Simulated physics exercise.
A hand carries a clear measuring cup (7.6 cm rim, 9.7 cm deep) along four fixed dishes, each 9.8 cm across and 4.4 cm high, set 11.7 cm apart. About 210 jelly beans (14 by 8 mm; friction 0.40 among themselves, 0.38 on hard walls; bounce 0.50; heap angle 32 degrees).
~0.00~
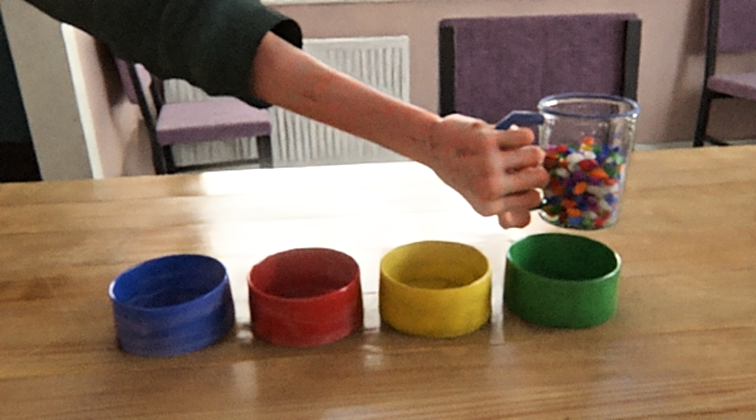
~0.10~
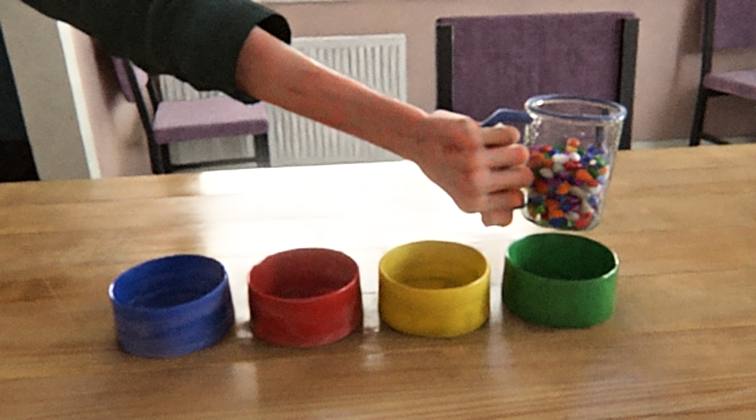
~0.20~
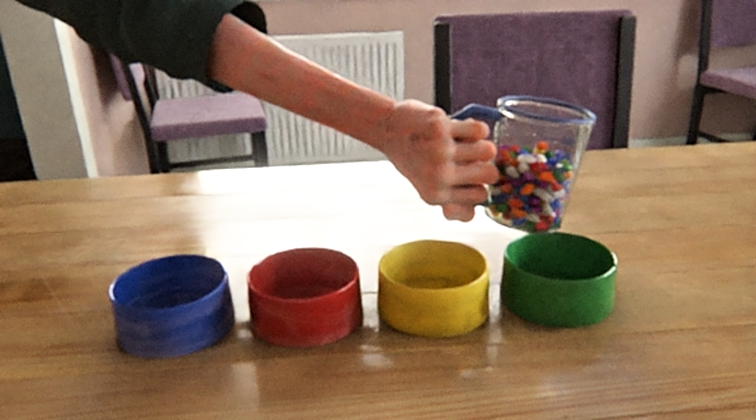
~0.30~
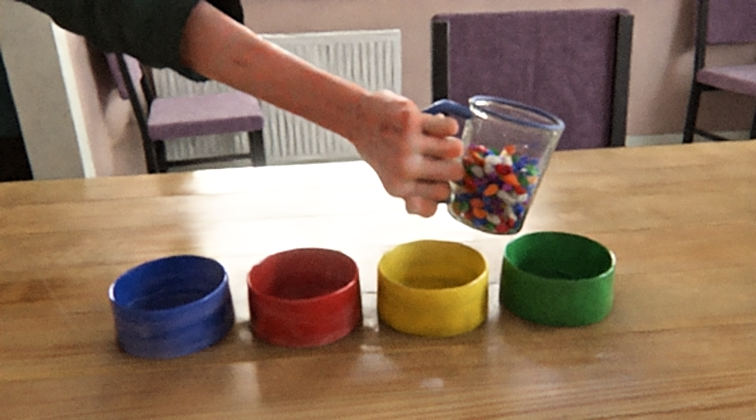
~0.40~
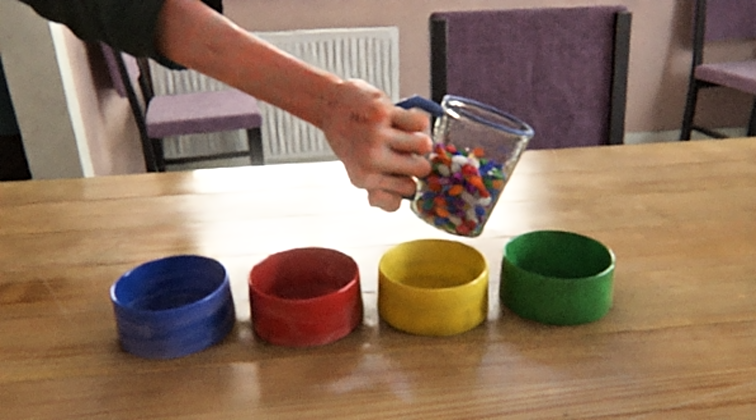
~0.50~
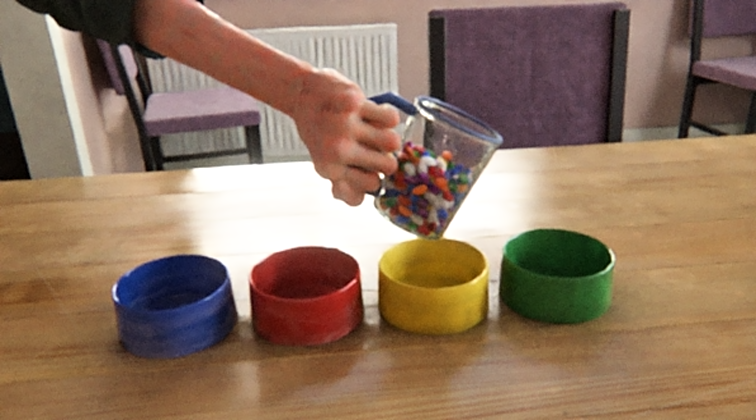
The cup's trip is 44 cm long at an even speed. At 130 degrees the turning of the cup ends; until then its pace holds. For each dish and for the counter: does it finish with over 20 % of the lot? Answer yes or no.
Red no, blue yes, green no, yellow no, counter no.
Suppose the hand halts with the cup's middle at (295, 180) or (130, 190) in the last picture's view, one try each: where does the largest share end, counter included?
The winner: Counter, then blue.
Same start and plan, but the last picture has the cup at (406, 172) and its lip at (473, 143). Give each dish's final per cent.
Red 0; blue 90; green 0; yellow 0.
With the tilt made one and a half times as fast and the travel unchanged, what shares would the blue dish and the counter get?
In that case blue 90, counter 10.
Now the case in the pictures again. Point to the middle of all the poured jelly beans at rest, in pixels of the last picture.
Around (168, 305).
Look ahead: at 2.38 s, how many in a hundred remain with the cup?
Roughly 0 per cent.
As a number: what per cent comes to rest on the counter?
Some 5 per cent.
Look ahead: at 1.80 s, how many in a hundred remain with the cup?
Roughly 100 per cent.
Then, at 1.28 s, tilt 75 degrees; cup holds 100 %.
After 1.80 s, tilt 107 degrees; cup holds 100 %.
After 2.38 s, tilt 130 degrees; cup holds 0 %, blue 95 %.
In the end, at 3.2 s, red 0 %, blue 95 %, green 0 %, yellow 0 %, counter 5 %.
